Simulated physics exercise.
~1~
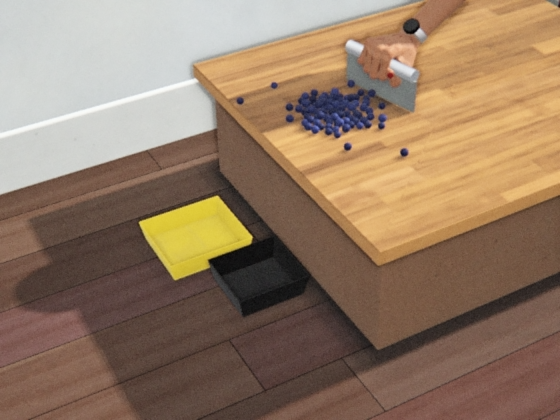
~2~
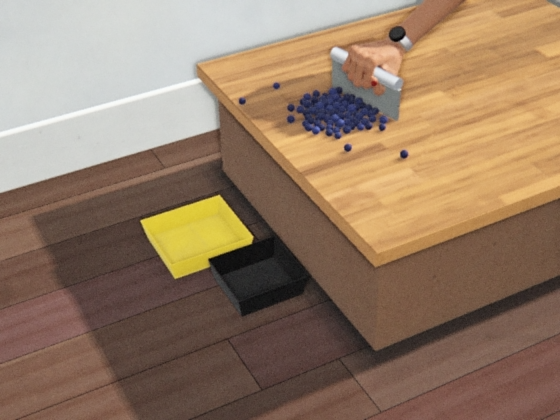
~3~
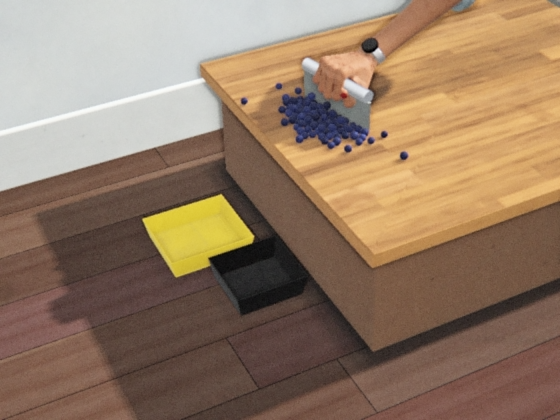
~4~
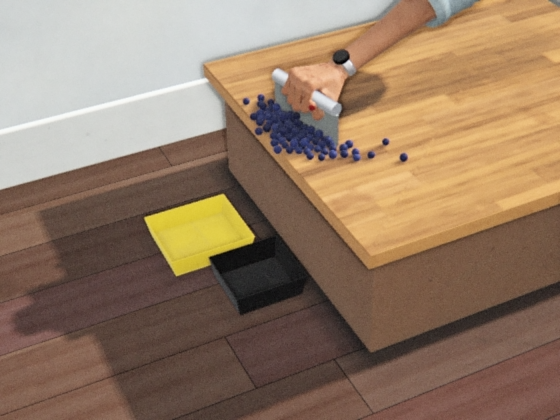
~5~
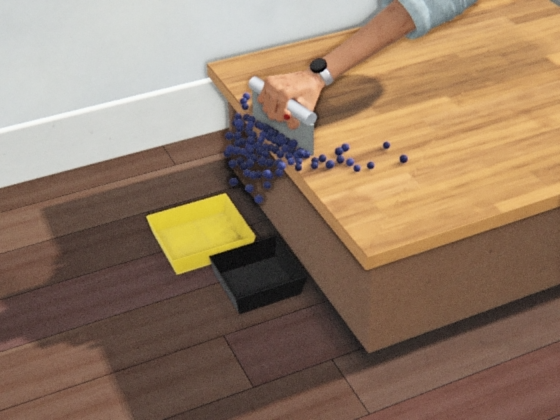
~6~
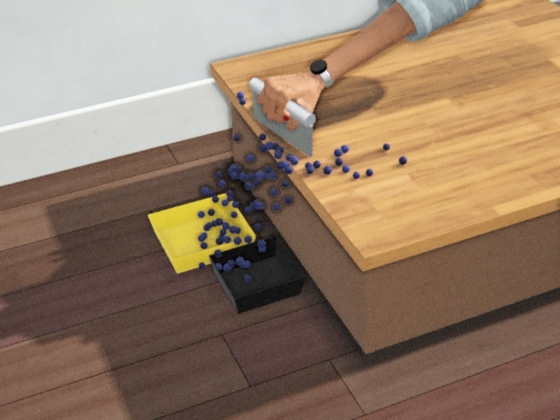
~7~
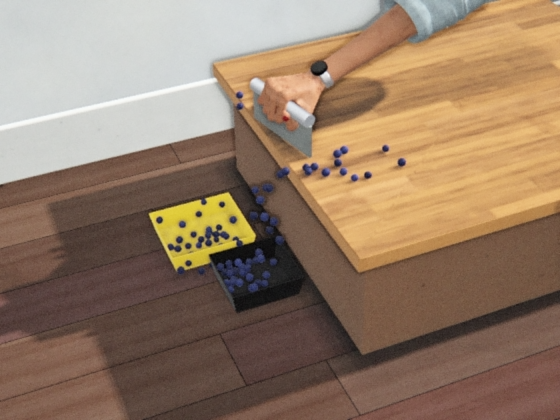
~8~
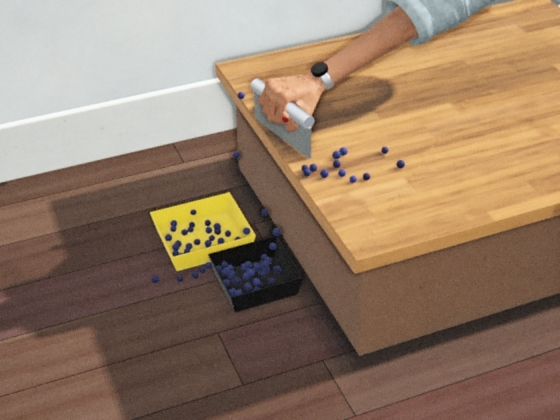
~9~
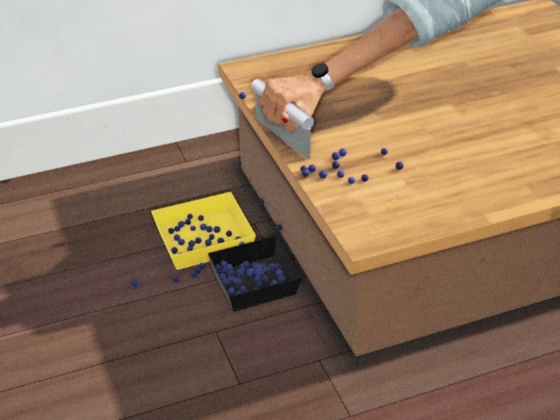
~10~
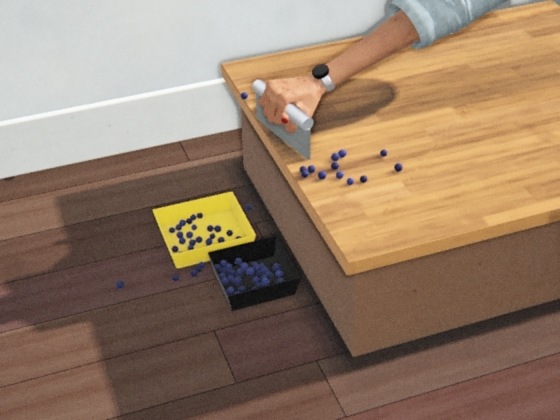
The clip opens on a wooden tabletop where a hand holds a metal scraper beside a loose pile of blueberries, with a yellow tin and a black tin on the dark floor below. The hand pushes the scraper left, gathering the berries toward the edge while a few slip past its near end. At the edge the blade stops, and the berries pour over in a cluster. They drop into both tins, while some miss and one rolls left across the floor. Finally, the black tin holds the most, the yellow tin holds many, and a small group remains on the table.
